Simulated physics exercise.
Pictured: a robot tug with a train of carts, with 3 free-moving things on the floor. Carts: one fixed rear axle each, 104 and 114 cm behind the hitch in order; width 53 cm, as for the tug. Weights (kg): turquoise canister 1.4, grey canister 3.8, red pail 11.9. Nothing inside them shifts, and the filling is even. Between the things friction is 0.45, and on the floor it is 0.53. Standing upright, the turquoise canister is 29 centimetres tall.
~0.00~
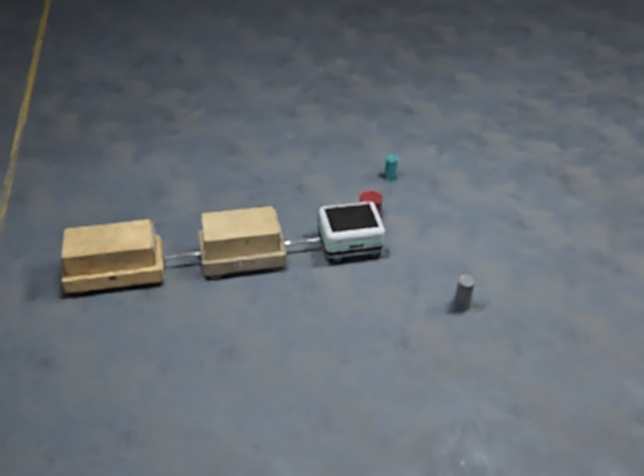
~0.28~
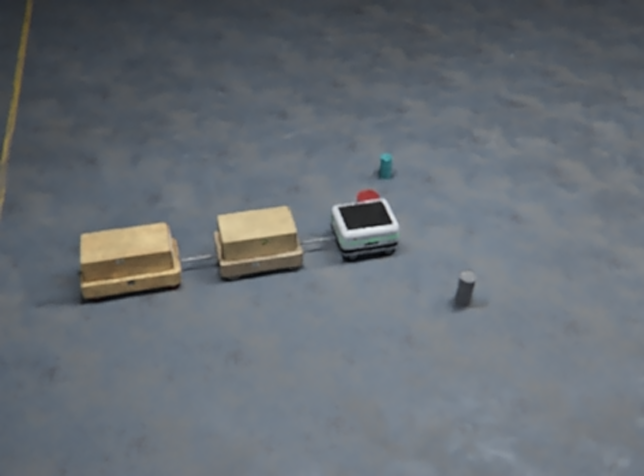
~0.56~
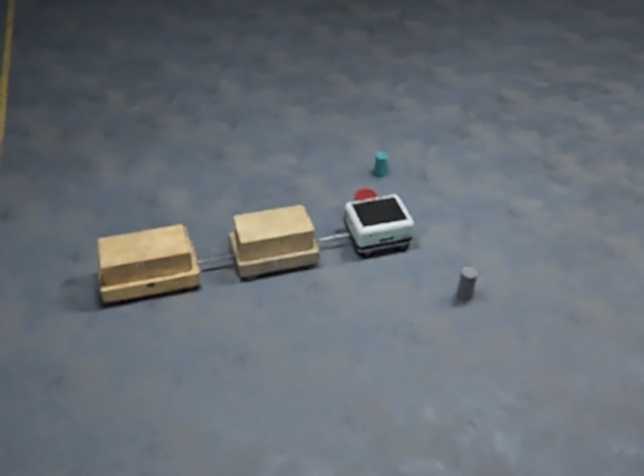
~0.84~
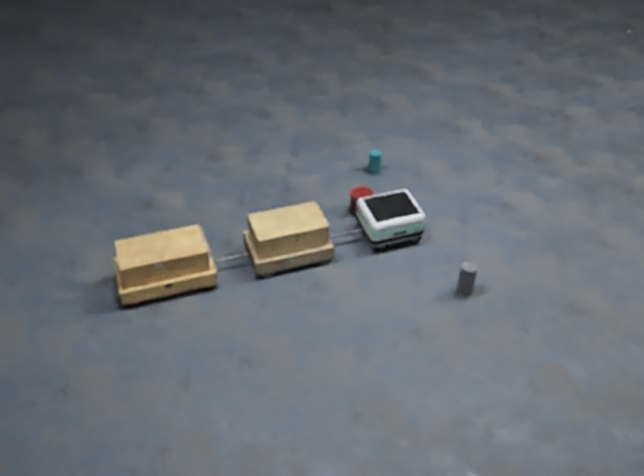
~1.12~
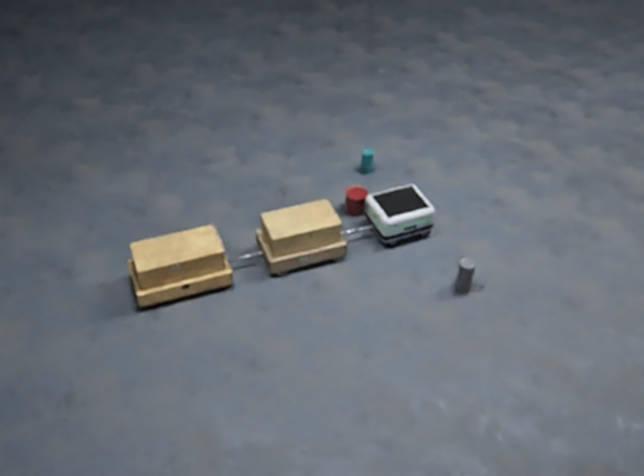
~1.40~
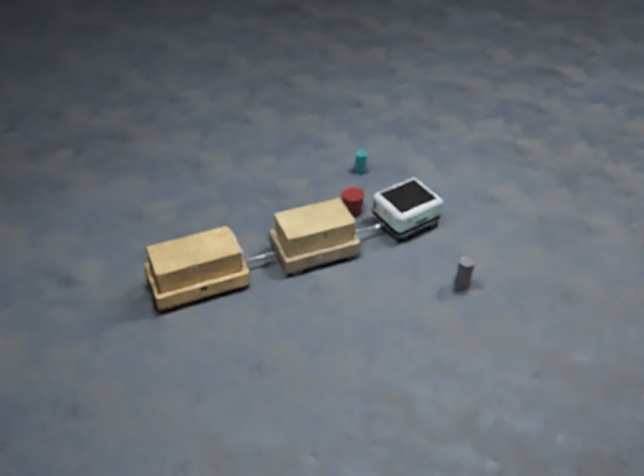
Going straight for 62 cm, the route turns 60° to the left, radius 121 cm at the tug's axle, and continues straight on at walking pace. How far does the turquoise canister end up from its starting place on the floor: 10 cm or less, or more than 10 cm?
Stays nearby.
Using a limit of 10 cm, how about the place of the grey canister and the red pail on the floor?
First the grey canister: It stays in position; then the red pail: It departs its position.
After 3.70 s, tug has run 218 cm; red pail moved 3 cm.
After 6.00 s, tug has run 354 cm; red pail moved 38 cm.
In the end (9.2 s), not toppled but over 10 cm from the start, red pail; the other 2 under 10 cm from the start. At the end, from the last picture's camera, turquoise canister near (361, 163).
